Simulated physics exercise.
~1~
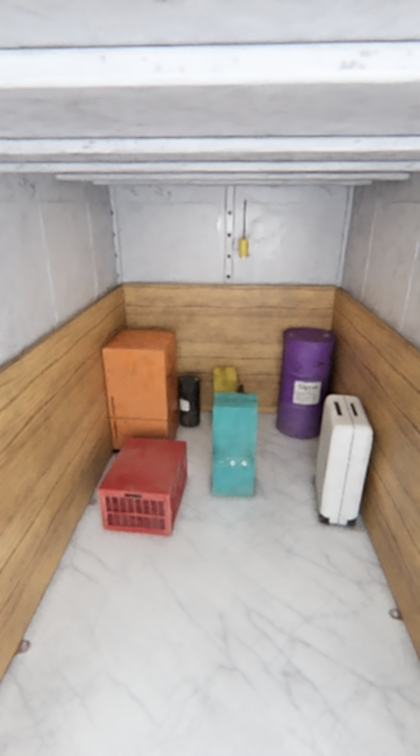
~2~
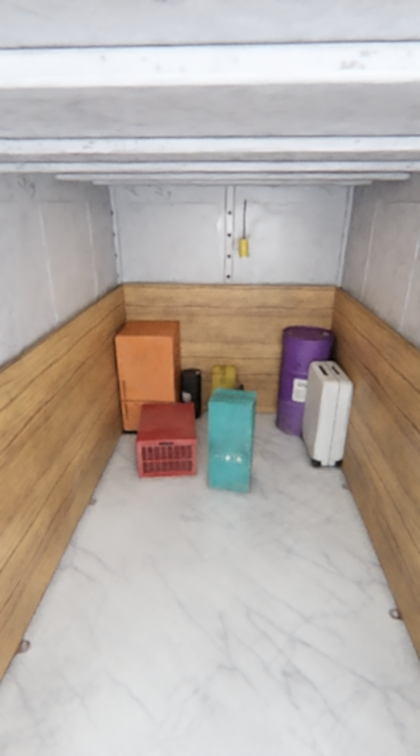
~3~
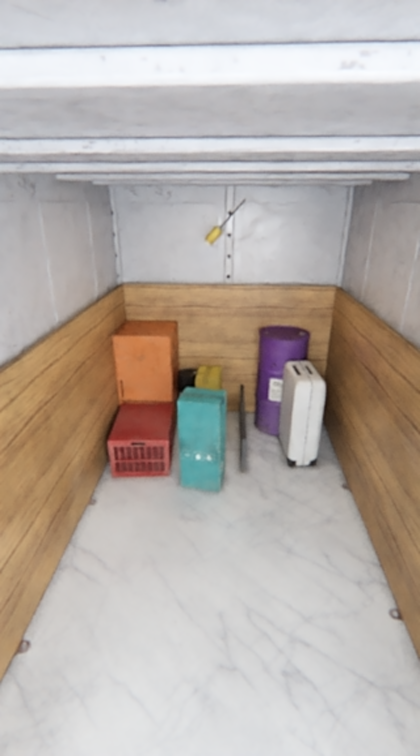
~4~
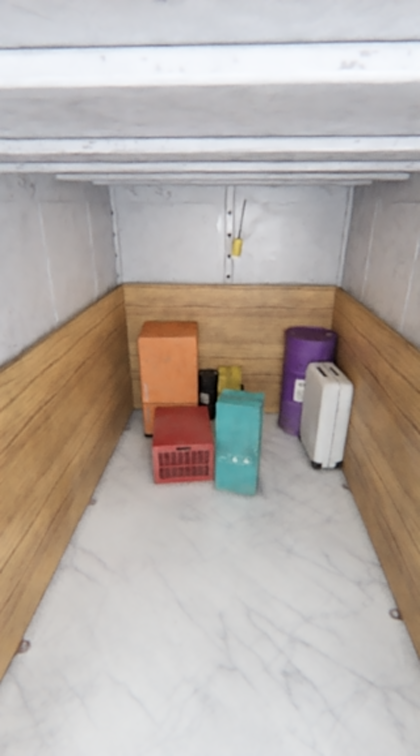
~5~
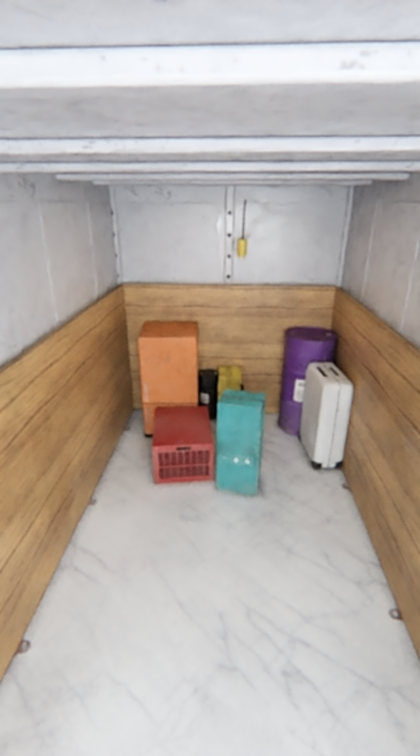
At first, an orange appliance, a red chest, a turquoise box, a white case and a purple drum stand in a wood-sided load bay, with a black canister and a yellow box behind. The chest and the case shift toward the back, while the orange appliance edges slightly right. Then the load slides left, and the hanging lamp swings out at an angle. Next everything moves back to the right, the chest and appliance ending farther right than before. Finally the load rests upright, the drum close to its starting place, and the lamp hangs nearly straight.
